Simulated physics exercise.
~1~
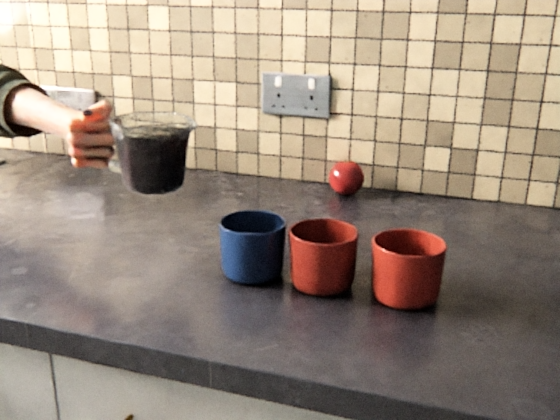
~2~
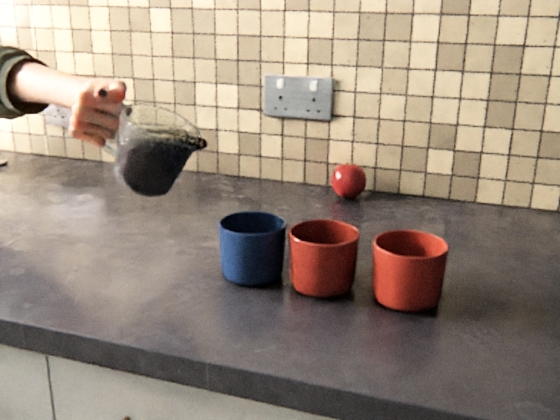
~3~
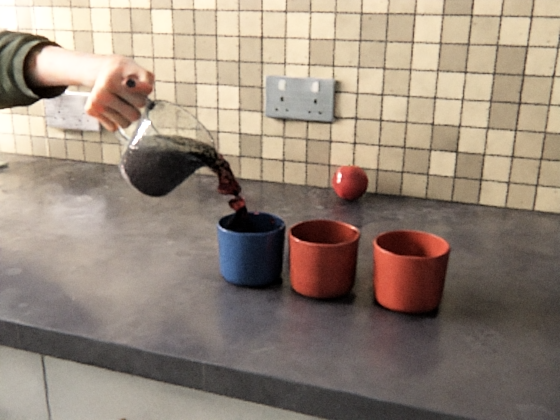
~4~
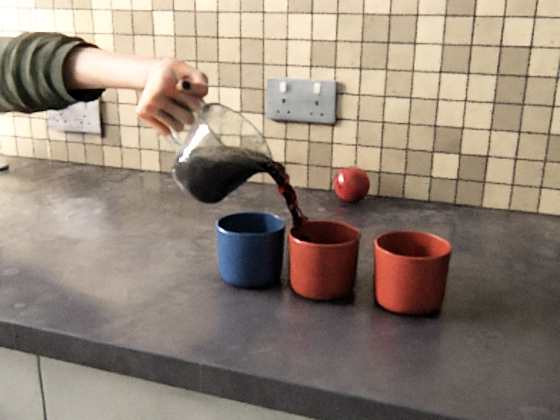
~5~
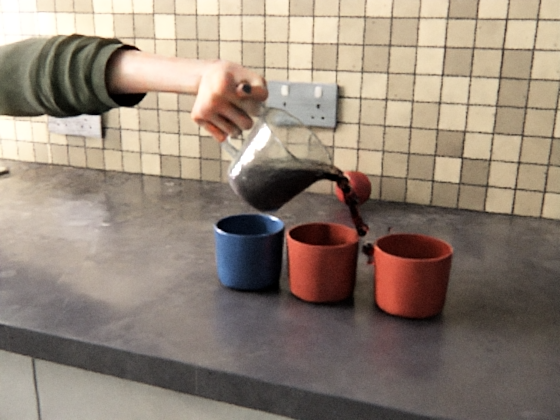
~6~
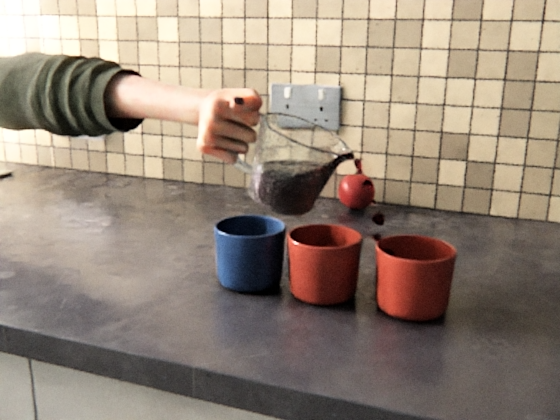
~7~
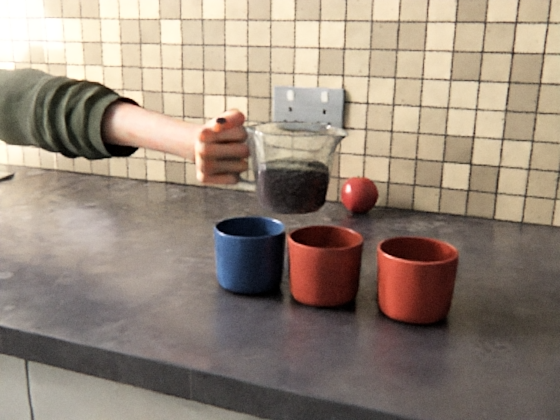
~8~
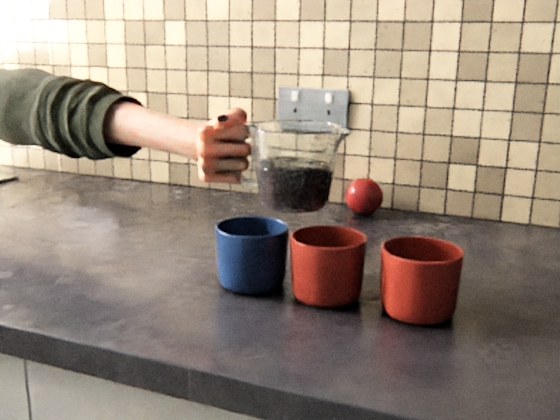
A hand in a dark green sleeve holds a clear jug of dark liquid at the left, above a grey worktop seen from slightly above. One blue mug and two red mugs stand in a row, with a red ball-like object behind them near a tiled wall and socket. The hand tips the jug and sweeps it rightwards, pouring a dark red stream over the blue mug, then the middle mug, then towards the right one. The jug tilts back as the stream breaks into drops. Finally it is held upright above the mugs, still partly full.
